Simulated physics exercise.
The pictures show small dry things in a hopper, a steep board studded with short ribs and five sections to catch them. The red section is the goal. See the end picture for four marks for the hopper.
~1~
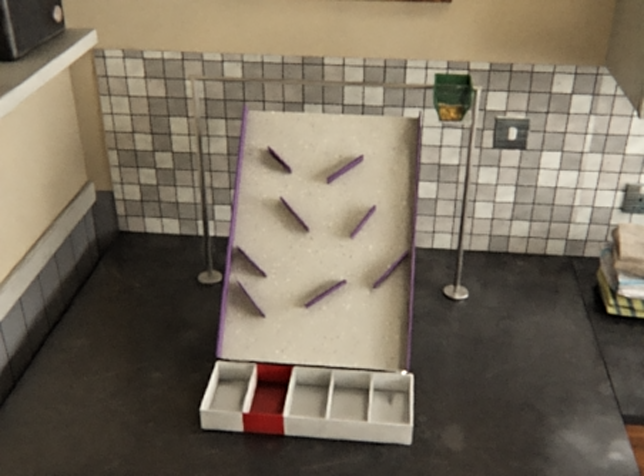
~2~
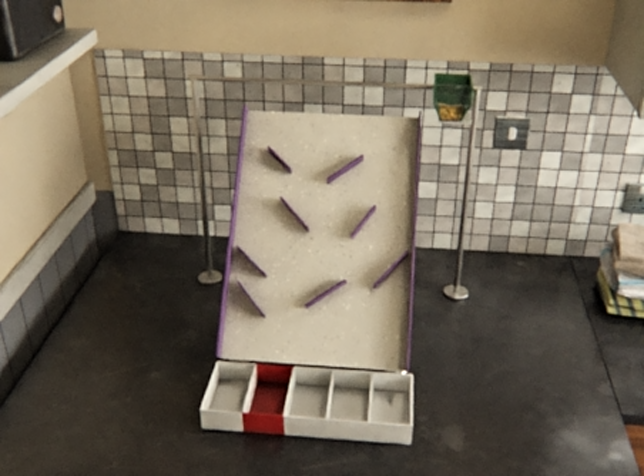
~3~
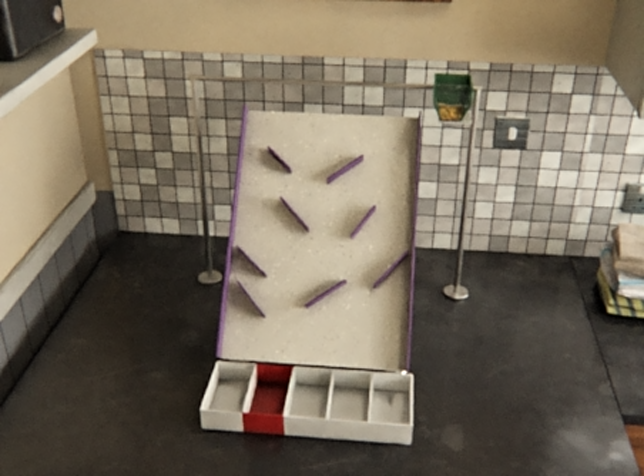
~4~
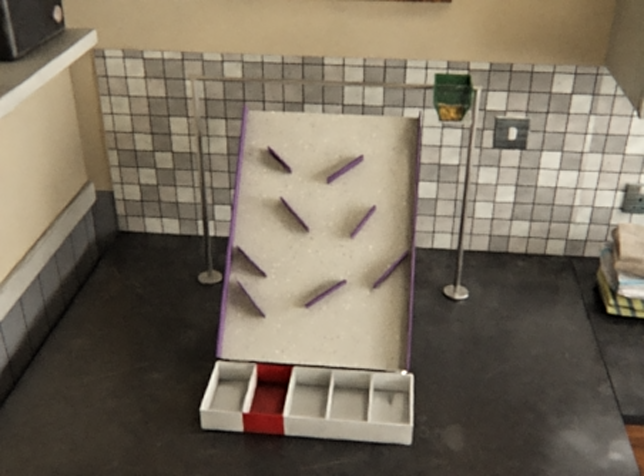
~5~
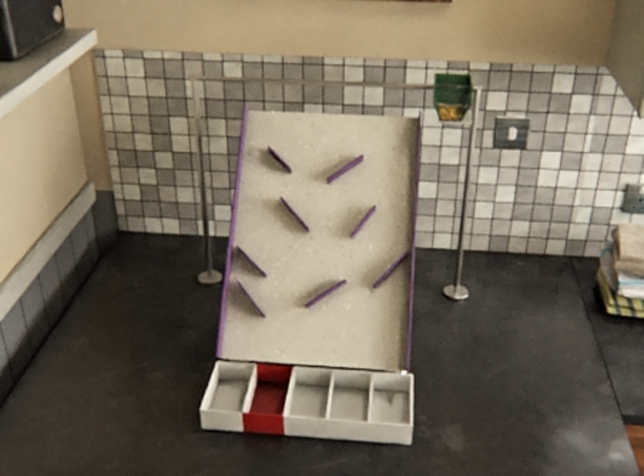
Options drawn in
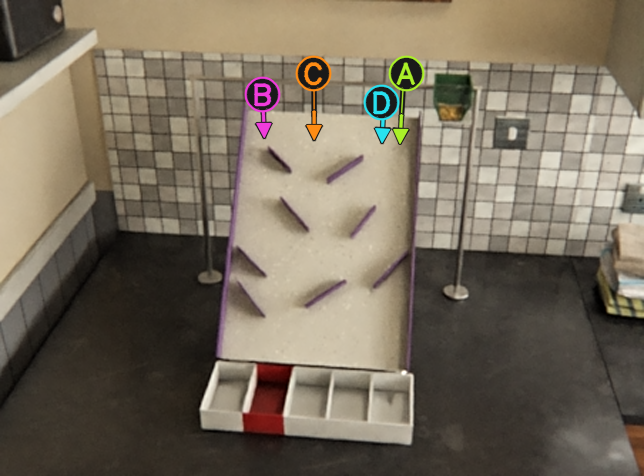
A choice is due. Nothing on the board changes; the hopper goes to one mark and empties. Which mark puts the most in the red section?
Best: C.
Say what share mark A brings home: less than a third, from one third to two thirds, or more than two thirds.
Less than a third.
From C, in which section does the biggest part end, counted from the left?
The second from the left.
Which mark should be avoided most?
The answer is A.
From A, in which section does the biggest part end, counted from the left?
It is the third one.
On the marked copy, mark A meets the board at (400, 138); mark B meets the board at (264, 132); mark C meets the board at (314, 134); mark D meets the board at (382, 137).
With A, a small part in the red section, most in other sections, a small part held on the board.
With B, about a quarter in the red section, about two thirds in other sections, a stray few outside the box.
With C, about two thirds in the red section, about a third in other sections.
With D, about a quarter in the red section, most in other sections.
